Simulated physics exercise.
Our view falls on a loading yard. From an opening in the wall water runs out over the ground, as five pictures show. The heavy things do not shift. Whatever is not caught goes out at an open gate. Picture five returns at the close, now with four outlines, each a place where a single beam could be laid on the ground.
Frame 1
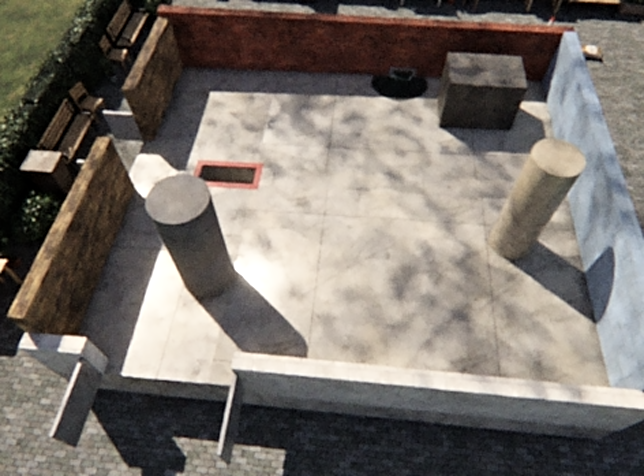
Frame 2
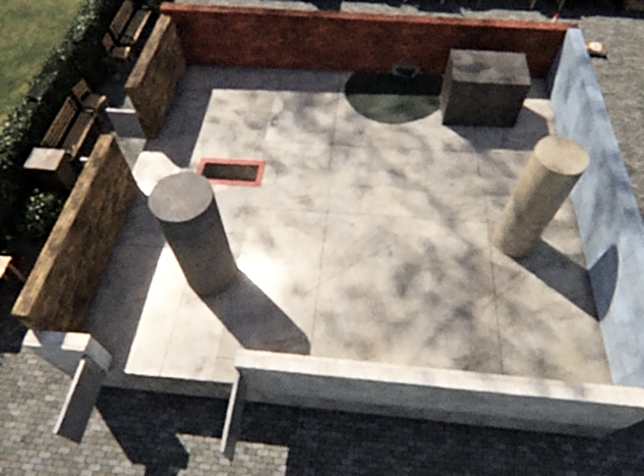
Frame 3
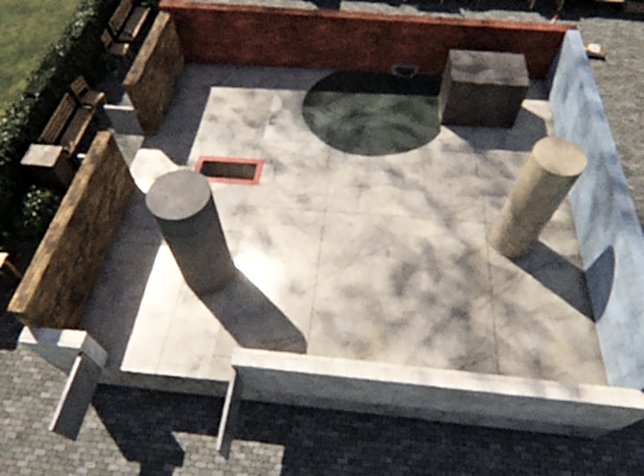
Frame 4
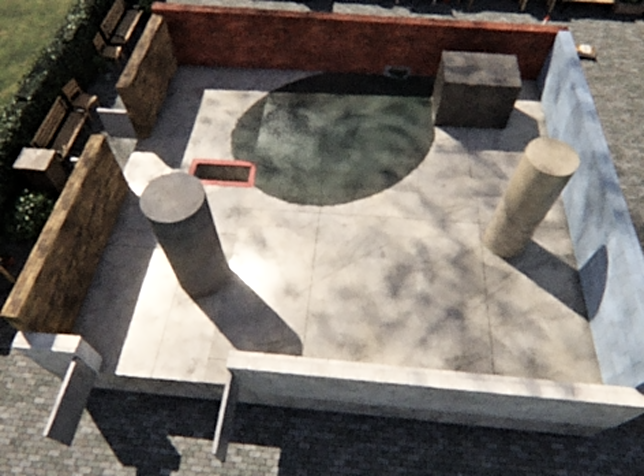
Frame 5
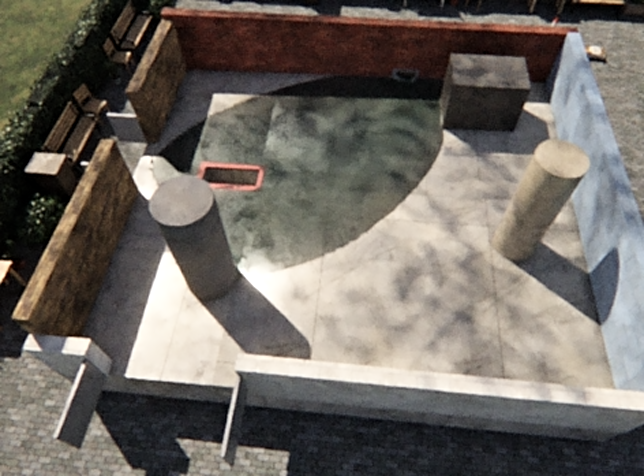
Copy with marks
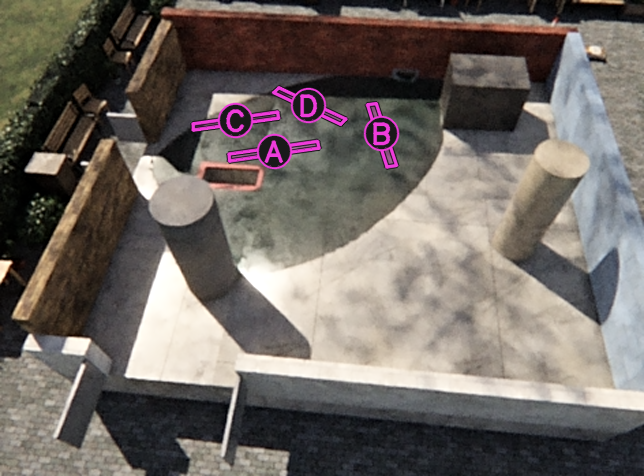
Dark water appears as a small patch at the foot of the red wall, beside the grey block in a walled yard. It widens in a rounded sheet across the pale paving, toward the left and the viewer, then surrounds the red-rimmed pit and reaches the nearby grey column.
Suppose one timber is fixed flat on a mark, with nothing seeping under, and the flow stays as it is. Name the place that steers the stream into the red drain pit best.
Place C.
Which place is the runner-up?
D it is.
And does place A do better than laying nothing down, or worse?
It is worse.
On the marked copy, A from (229, 157) to (318, 144); B from (371, 104) to (391, 166); C from (193, 126) to (278, 115); D from (276, 90) to (343, 121).
For place A, about 15 % of the stream goes into the red drain pit, about 84 % out by the gates.
For place B, about 15 % of the stream goes into the red drain pit, about 83 % out by the gates.
For place C, about 35 % of the stream goes into the red drain pit, about 65 % out by the gates.
For place D, about 24 % of the stream goes into the red drain pit, about 76 % out by the gates.
